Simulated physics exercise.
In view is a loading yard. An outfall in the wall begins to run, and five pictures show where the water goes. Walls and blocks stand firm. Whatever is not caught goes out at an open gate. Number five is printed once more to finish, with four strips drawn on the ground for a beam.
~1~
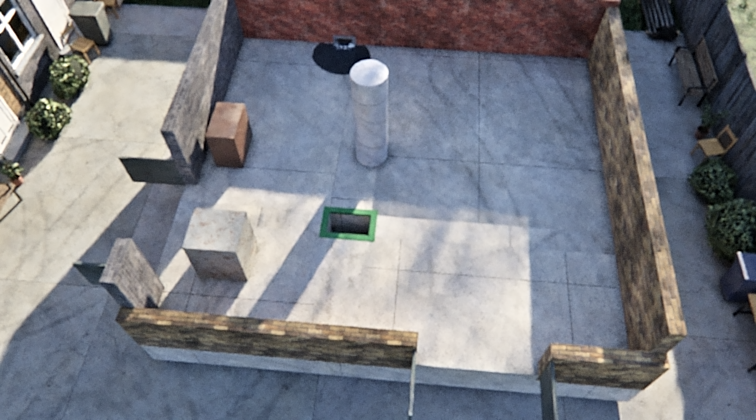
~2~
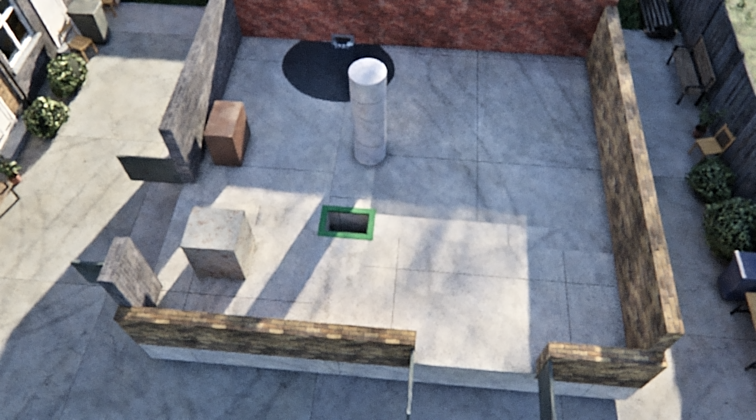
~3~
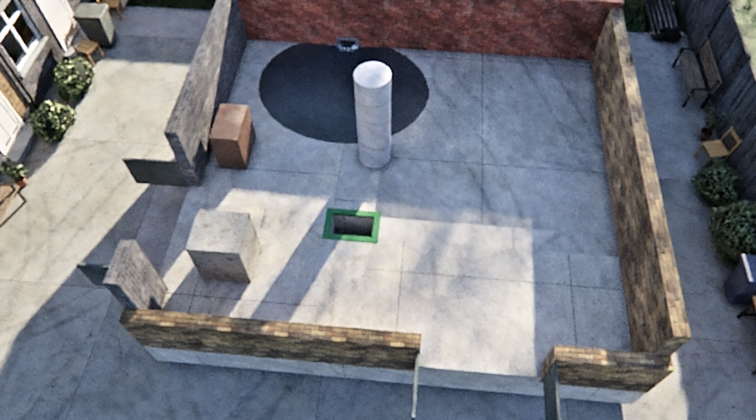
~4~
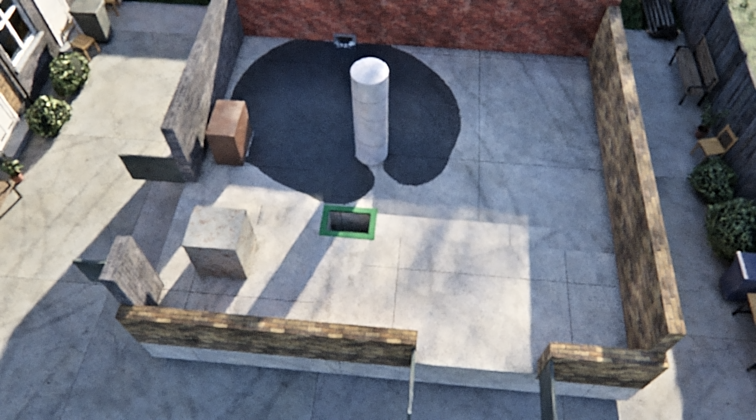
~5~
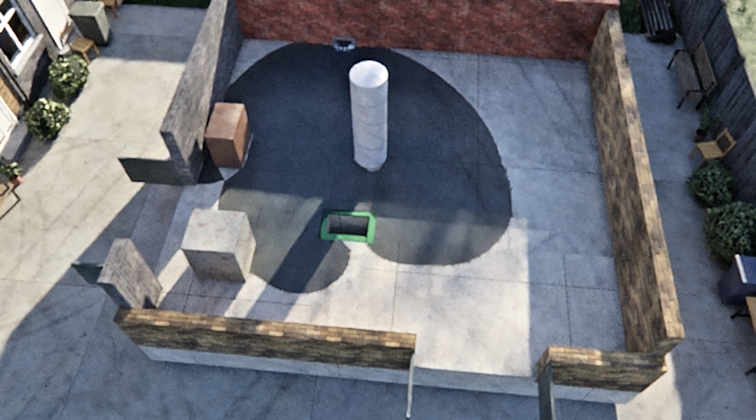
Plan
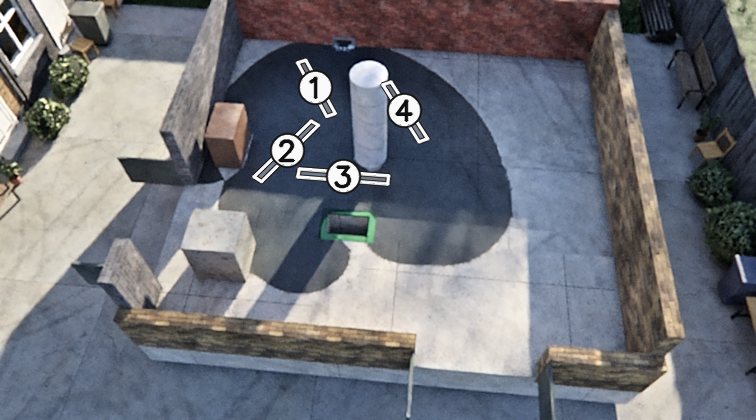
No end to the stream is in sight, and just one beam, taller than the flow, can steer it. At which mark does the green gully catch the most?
The answer is place 4.
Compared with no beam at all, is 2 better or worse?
Place 2 is worse.
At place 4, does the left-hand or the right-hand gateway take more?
More leaves on the right.
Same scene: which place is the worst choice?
That is place 3.
In white, 1 from (301, 61) to (331, 115); 2 from (257, 179) to (314, 123); 3 from (298, 172) to (388, 179); 4 from (386, 83) to (423, 140).
If 1 is chosen, about 14 % of the stream goes into the green gully, about 81 % out by the gates.
If 2 is chosen, about 14 % of the stream goes into the green gully, about 81 % out by the gates.
If 3 is chosen, about 3 % of the stream goes into the green gully, about 93 % out by the gates.
If 4 is chosen, about 22 % of the stream goes into the green gully, about 72 % out by the gates.
